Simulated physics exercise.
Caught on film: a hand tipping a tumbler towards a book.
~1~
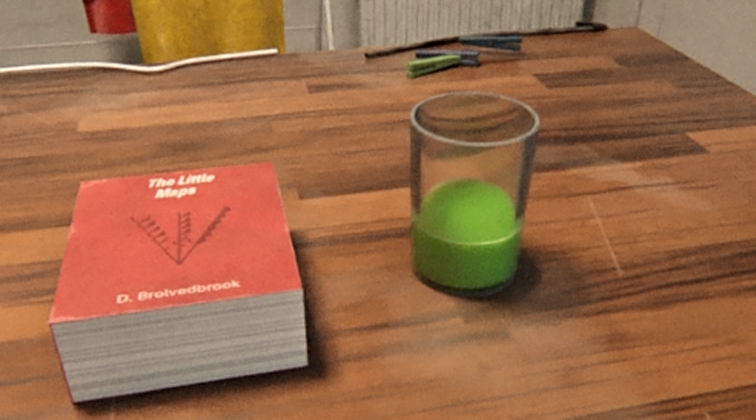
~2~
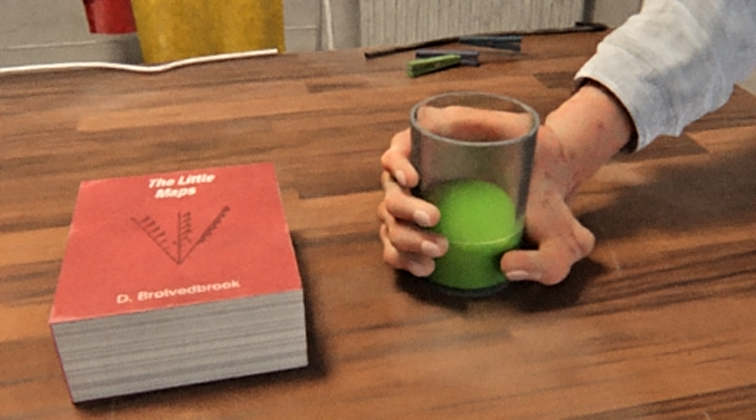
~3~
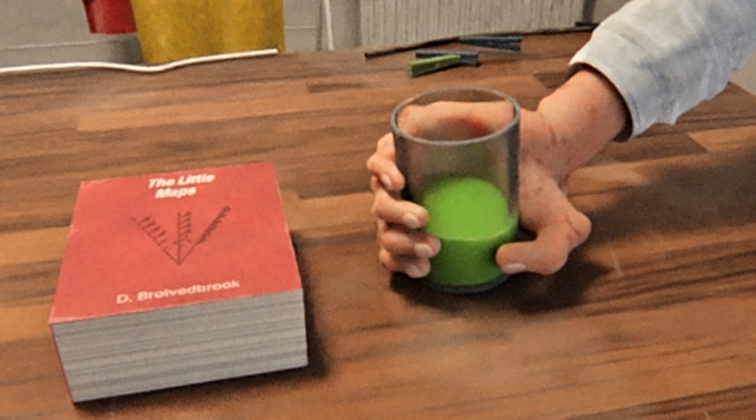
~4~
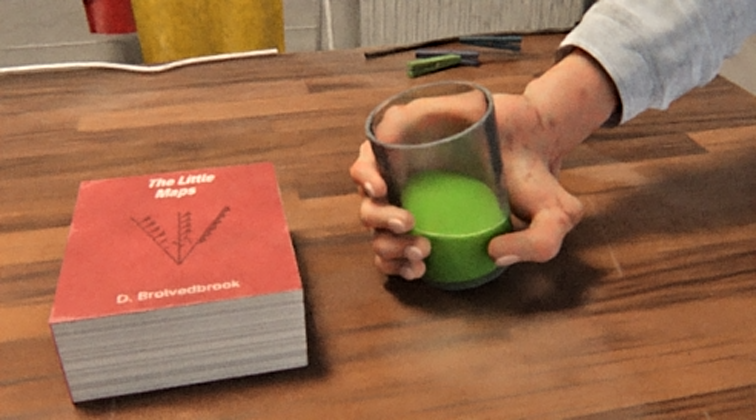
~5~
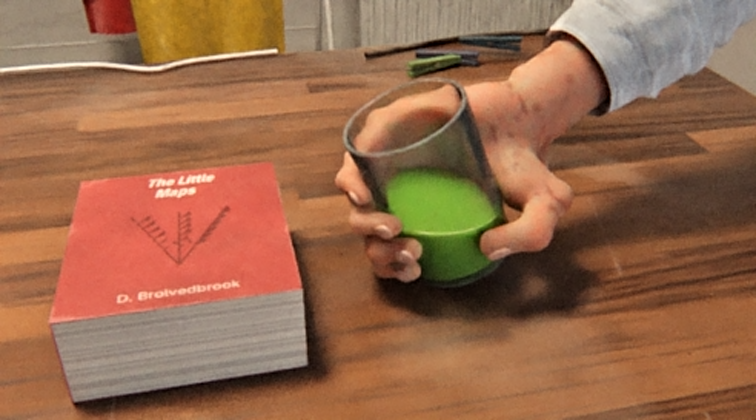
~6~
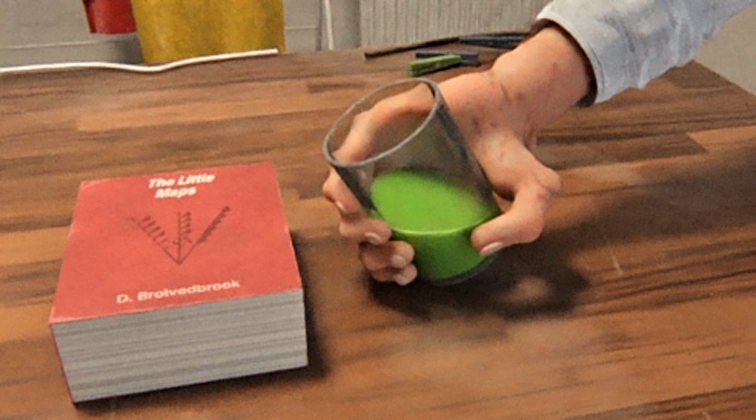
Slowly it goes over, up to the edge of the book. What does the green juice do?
At that lean the tumbler keeps it all in.
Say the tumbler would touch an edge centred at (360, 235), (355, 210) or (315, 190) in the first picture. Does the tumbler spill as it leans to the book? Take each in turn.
In turn: Copes, copes, is safe.
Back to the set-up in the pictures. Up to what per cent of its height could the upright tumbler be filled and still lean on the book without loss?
Close to 55 %.
Next, the tumbler leans by about 40°; its rim is dry.
After that, the tumbler leans by about 50°; its rim is dry.
Finally, the tumbler leans by about 55°, against the book; its rim is dry.
